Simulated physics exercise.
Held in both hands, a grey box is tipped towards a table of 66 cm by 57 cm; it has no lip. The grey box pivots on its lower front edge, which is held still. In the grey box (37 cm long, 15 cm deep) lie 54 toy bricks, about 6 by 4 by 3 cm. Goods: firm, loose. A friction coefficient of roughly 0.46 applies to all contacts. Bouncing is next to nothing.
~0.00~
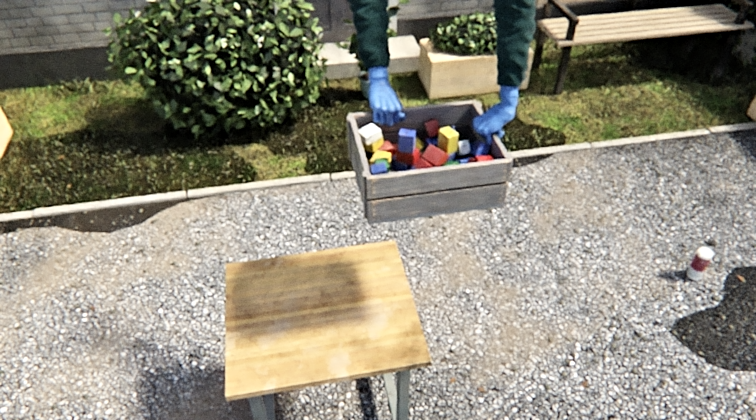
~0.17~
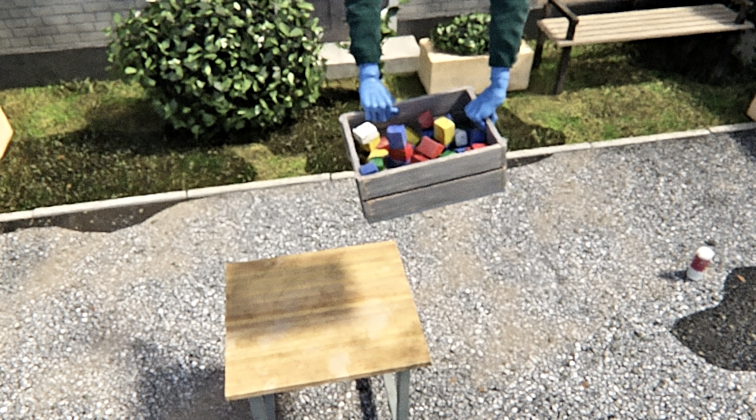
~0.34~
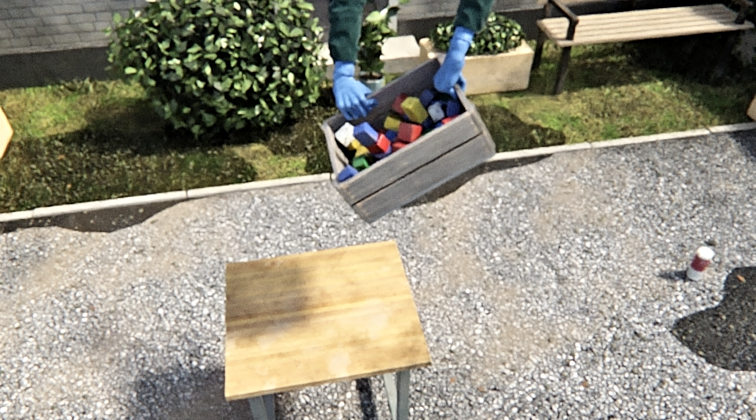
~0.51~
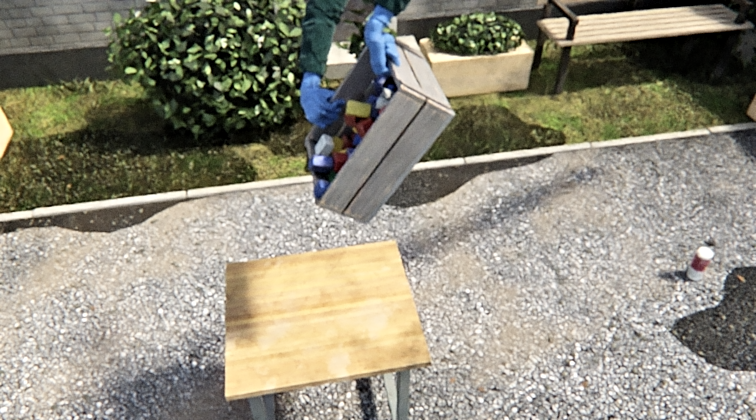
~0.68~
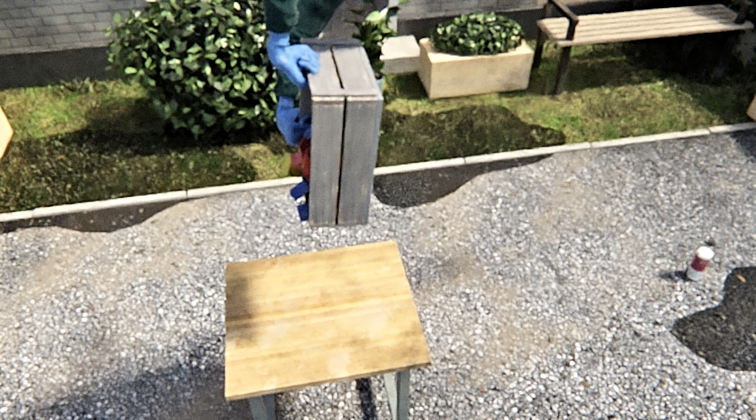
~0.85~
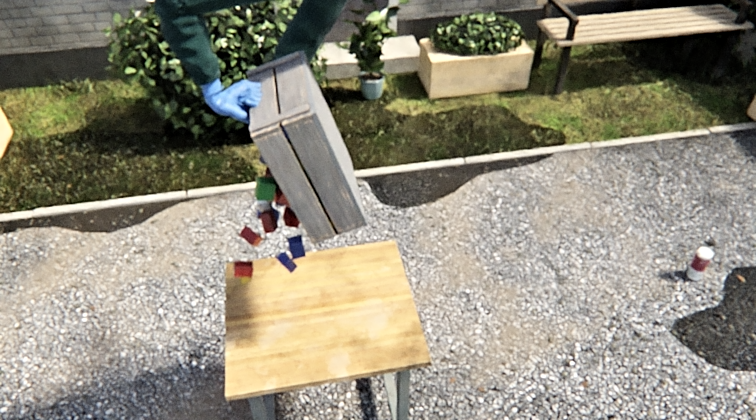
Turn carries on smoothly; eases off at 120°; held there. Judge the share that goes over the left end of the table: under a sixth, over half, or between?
Result: One sixth to one half of them over the left end of the table.
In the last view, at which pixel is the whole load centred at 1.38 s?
Centre estimate - approximately (252, 318).
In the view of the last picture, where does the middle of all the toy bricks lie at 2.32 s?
Around (244, 316).
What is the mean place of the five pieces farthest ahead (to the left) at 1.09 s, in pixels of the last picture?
Mean position approx. (196, 363).
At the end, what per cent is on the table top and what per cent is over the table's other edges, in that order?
My estimate is some 65 per cent, then some 0 per cent.
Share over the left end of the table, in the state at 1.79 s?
I'd put it near 35 in a hundred by then.
After 1.09 s, tilt 120°; 14 still in the grey box, 14 on the table top, 3 over the left end of the table and 23 in the air.
After 1.38 s, tilt 120°; 4 still in the grey box, 29 on the table top, 15 over the left end of the table and 6 in the air.
After 1.79 s, tilt 120°; 35 on the table top, 18 over the left end of the table and 1 over the table's other edges.
Outcome (at 2.32 s), 35 on the table top, 18 over the left end of the table and 1 over the table's other edges. Asked share, 18 of 54, 33 per cent.
